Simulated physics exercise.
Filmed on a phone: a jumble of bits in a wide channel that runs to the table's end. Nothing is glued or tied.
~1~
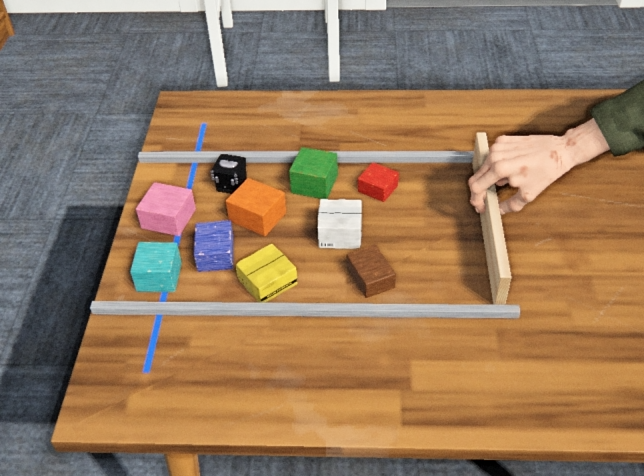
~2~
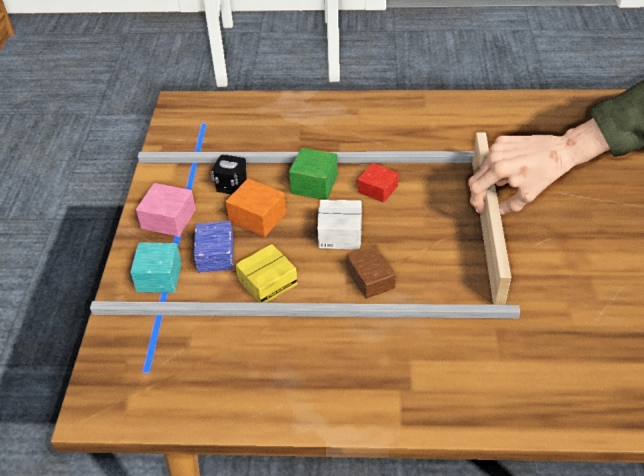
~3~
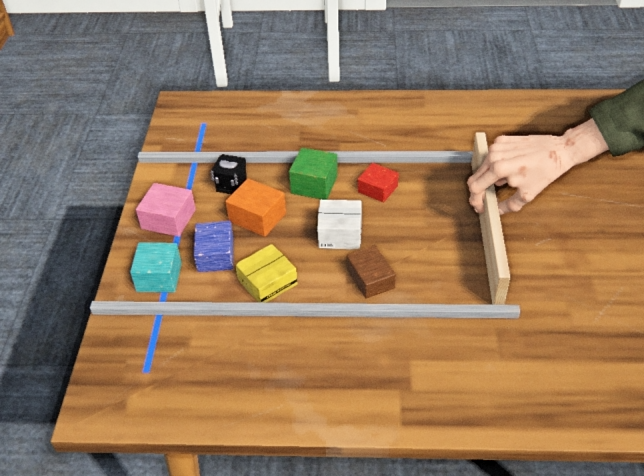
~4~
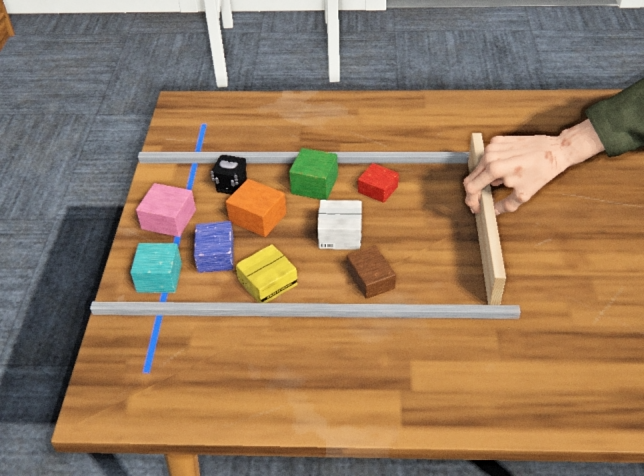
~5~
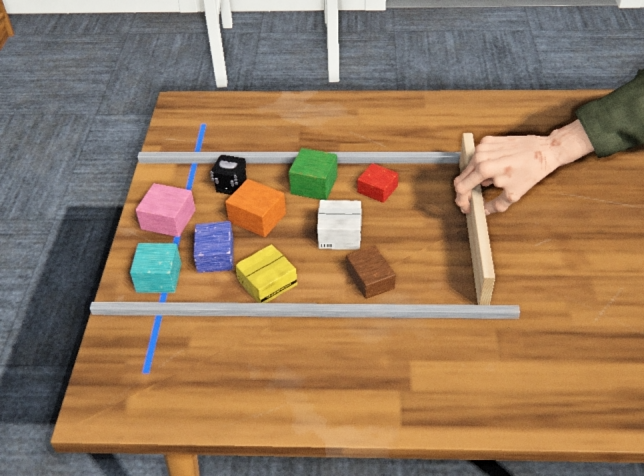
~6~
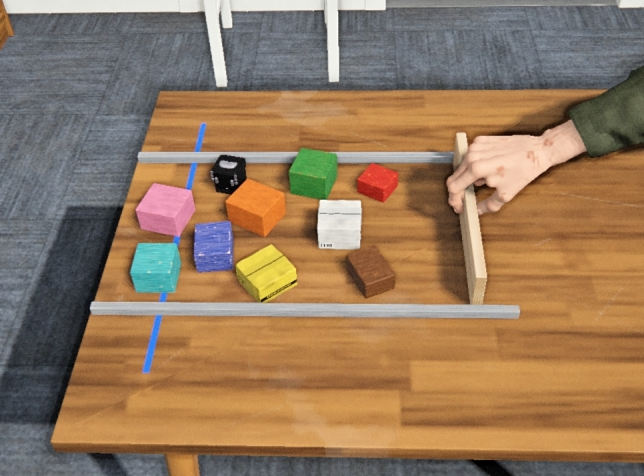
We see a hand holding a wooden board upright across a channel between two rails on a table, at first nearly still, then sliding it slightly left, while the scattered coloured blocks near a blue tape line stay put.
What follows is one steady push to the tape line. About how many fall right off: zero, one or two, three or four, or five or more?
As it turns out, the number that fall off is three or four.
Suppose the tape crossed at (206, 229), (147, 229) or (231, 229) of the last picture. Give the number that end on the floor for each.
In that order 1, 7 and 0.
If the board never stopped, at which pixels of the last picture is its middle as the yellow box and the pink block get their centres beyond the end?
About (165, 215), and (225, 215) for the other.
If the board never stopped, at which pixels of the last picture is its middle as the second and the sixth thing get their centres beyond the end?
Its middle is around (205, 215) and later (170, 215).
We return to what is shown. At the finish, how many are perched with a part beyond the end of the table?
Overhanging: 4.
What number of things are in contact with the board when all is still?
That makes 3.
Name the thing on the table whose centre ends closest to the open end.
Foremost is the orange block.
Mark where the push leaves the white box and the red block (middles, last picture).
About (156, 224), and the other about (171, 187).
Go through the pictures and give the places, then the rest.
In the first frame, pink block (167, 209); turquoise block (157, 267); blue block (214, 246); board (490, 214); tape (180, 229).
In the second frame, turquoise block (157, 268); green block (314, 174).
In the third frame, blue block (214, 247); orange block (256, 207).
In the fourth frame, pink block (167, 210); red block (378, 183).
In the fifth frame, turquoise block (157, 268); board (475, 214).
In the sixth frame, pink block (166, 210); turquoise block (156, 268); blue block (214, 247); board (468, 214); tape (179, 229).
Early on, none off yet; pink block at rest near (166, 210); turquoise block at rest near (156, 268); blue block at rest near (214, 247).
A while later, none off yet; pink block at rest near (166, 210); turquoise block at rest near (156, 268); blue block moving near (206, 244).
Further along, none off yet; pink block travelled about its own width near (114, 208); turquoise block travelled about its own width near (116, 265); blue block travelled about its own width near (157, 245).
Finally, the number that fall off is three or four; lost, black case, turquoise block and pink block.
